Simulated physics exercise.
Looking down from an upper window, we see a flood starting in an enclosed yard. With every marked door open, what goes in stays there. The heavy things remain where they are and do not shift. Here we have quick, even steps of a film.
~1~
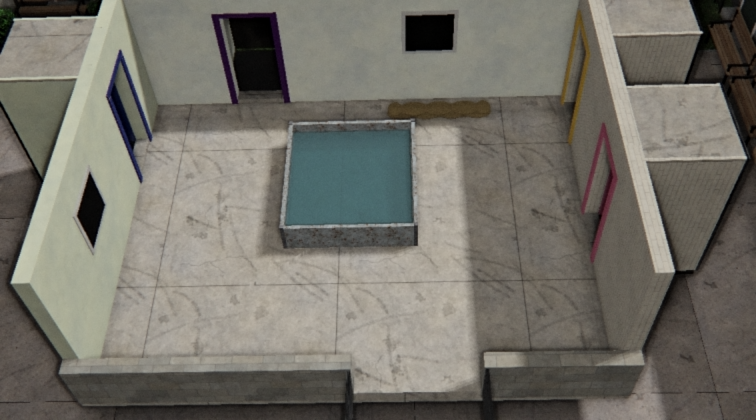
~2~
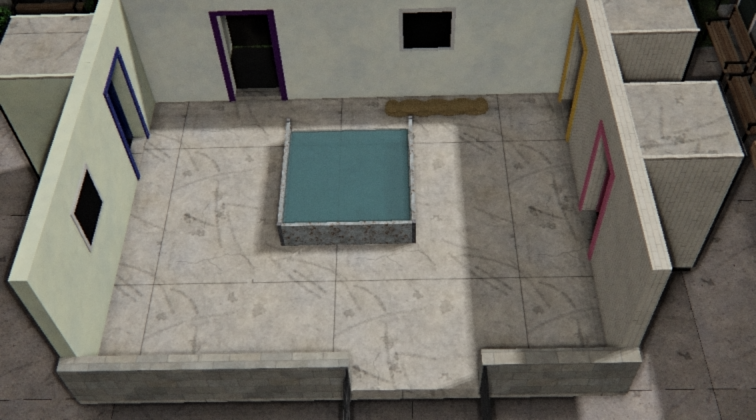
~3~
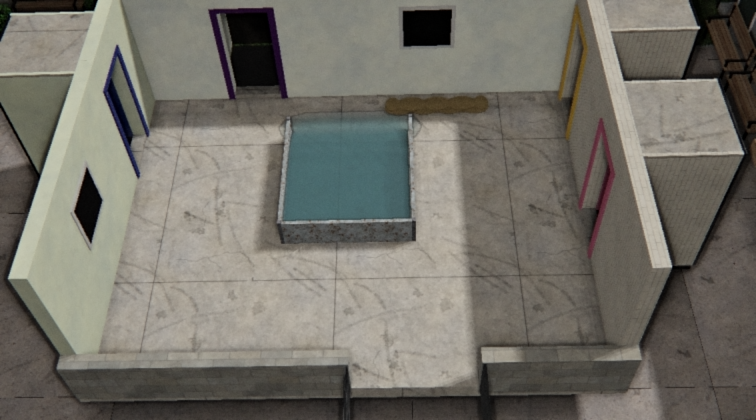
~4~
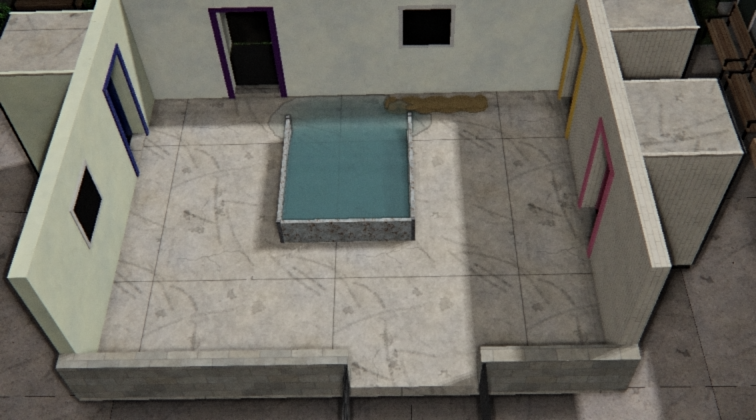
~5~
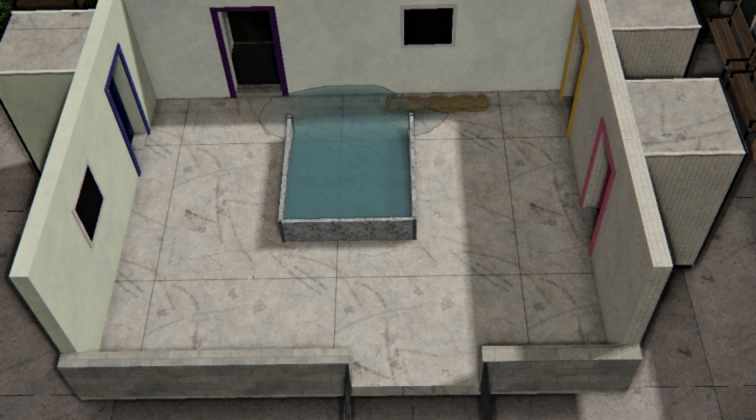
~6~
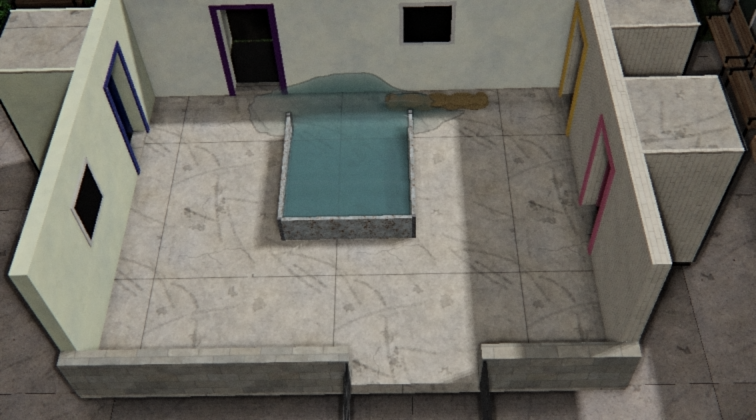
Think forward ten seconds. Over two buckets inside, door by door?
As I see it, yellow door: Too much gets in there; blue door: Too much gets in there; pink door: Not too much gets in there; purple door: Too much gets in there.
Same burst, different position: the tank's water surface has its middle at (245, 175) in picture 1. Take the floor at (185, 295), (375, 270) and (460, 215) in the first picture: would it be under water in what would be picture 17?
Going through them in turn: Still bare, still bare and still bare.
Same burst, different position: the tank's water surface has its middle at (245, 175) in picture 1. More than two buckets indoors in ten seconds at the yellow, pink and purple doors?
I reckon yellow misses the mark, pink misses the mark, and purple breaks the limit.
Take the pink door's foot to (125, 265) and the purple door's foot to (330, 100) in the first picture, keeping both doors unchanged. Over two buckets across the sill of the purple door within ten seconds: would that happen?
My reading: Purple exceeds the limit.
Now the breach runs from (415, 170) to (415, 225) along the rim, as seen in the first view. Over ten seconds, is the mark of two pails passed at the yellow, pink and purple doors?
My guess is the yellow one is safe, the pink one breaks the limit, and the purple one is safe.
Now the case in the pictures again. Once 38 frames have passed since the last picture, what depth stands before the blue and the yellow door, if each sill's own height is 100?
I'd say around 120 and 80 in a hundred.
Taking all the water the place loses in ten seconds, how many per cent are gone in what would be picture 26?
About 40 per cent.
A moment on, water covers 10 % of the floor; the yellow door not reached, the blue door not reached, the pink door not reached, the purple door under two buckets in.
Next, water covers 25 % of the floor; the yellow door wet at the sill, nothing in, the blue door not reached, the pink door not reached, the purple door under two buckets in.
Then, water covers 35 % of the floor; the yellow door over two buckets in, the blue door over two buckets in, the pink door wet at the sill, nothing in, the purple door over two buckets in.
Later, water covers 65 % of the floor; the yellow door over two buckets in, the blue door over two buckets in, the pink door under two buckets in, the purple door over two buckets in.
In the end, water covers 90 % of the floor; the yellow door over two buckets in, the blue door over two buckets in, the pink door under two buckets in, the purple door over two buckets in.
